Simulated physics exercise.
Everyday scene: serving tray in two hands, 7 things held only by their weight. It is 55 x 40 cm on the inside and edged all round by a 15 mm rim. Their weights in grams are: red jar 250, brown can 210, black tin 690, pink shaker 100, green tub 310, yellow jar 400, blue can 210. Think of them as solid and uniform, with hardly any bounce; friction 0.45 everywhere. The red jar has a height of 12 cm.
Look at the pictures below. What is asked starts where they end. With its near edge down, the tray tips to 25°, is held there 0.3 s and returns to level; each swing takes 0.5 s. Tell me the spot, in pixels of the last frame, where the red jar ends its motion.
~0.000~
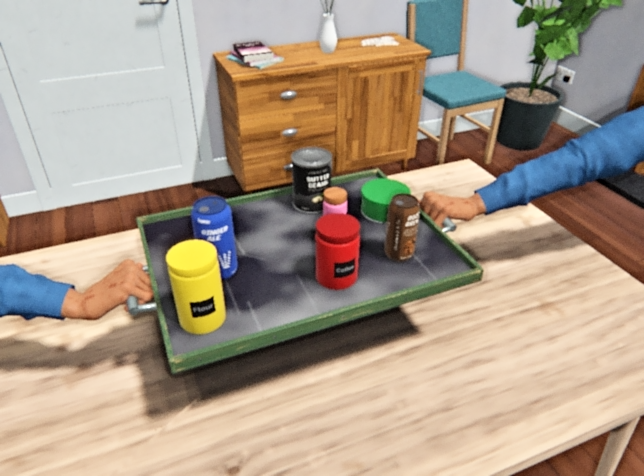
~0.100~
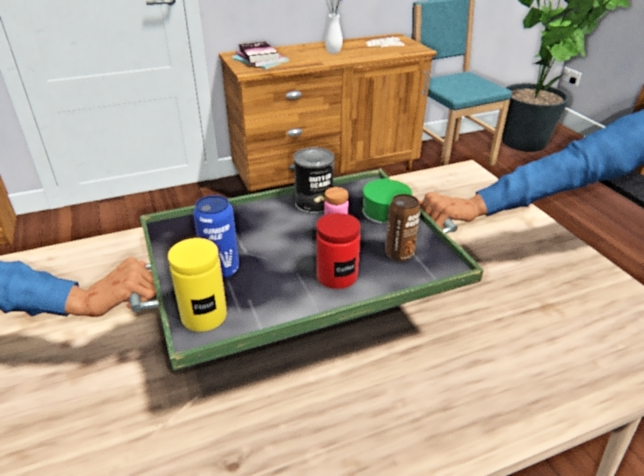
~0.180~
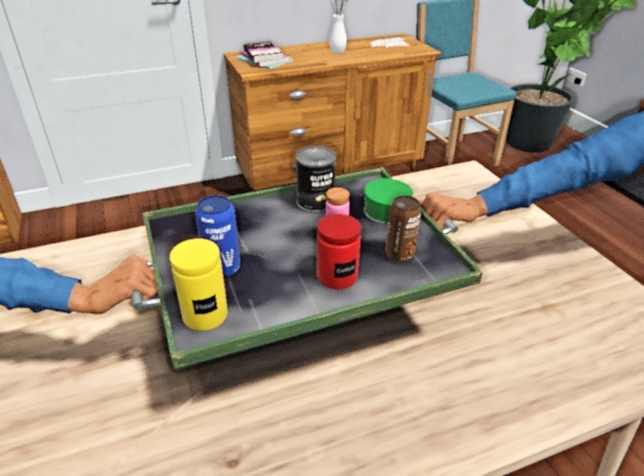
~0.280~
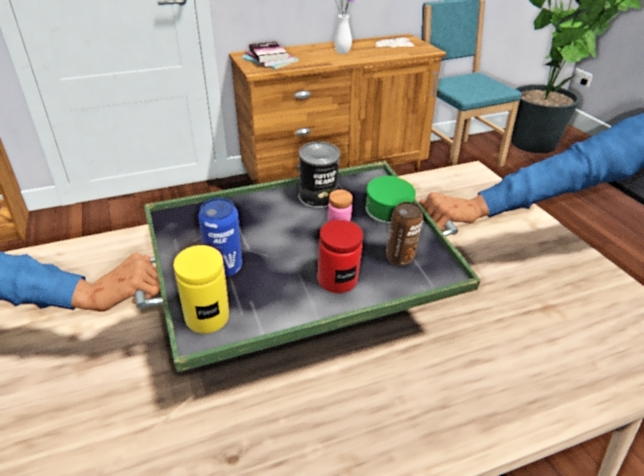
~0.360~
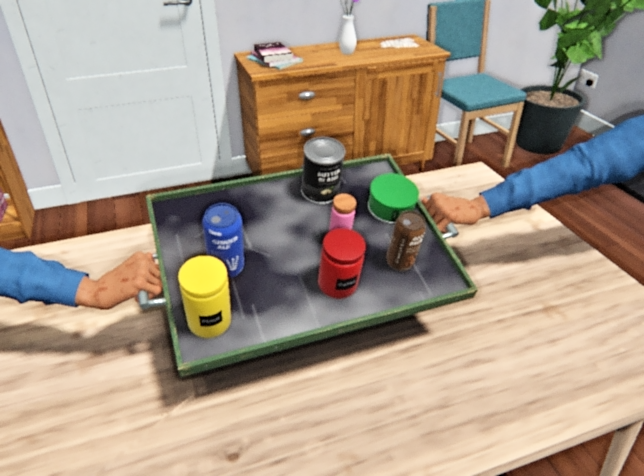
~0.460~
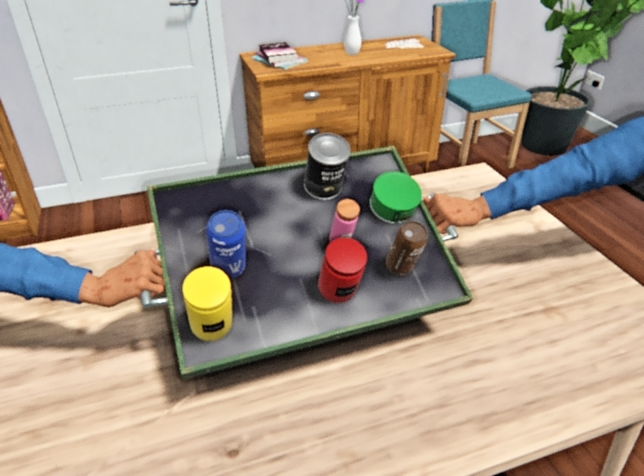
The red jar ends its motion close to (352, 266).
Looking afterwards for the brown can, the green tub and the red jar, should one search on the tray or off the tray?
At the end the brown can leaves its base, the green tub remains on its base and the red jar remains on its base.
After 0.86 s, tilt 25°, near edge down; red jar slid 3 cm near (349, 290); pink shaker on its side; blue can tipped 46° from how it sat.
After 1.06 s, tilt 20°, near edge down; brown can now off the tray; red jar slid 6 cm near (353, 295); blue can on its side.
After 1.36 s, tray level; yellow jar now off the tray; red jar slid 6 cm near (352, 267); blue can on its side.
At rest (3.0 s), off the tray, brown can and yellow jar; tipped over on the tray, pink shaker and blue can; not toppled but over 5 cm from the start, red jar and black tin; the last one in place, give or take 5 cm. In the last view, red jar near (352, 266).
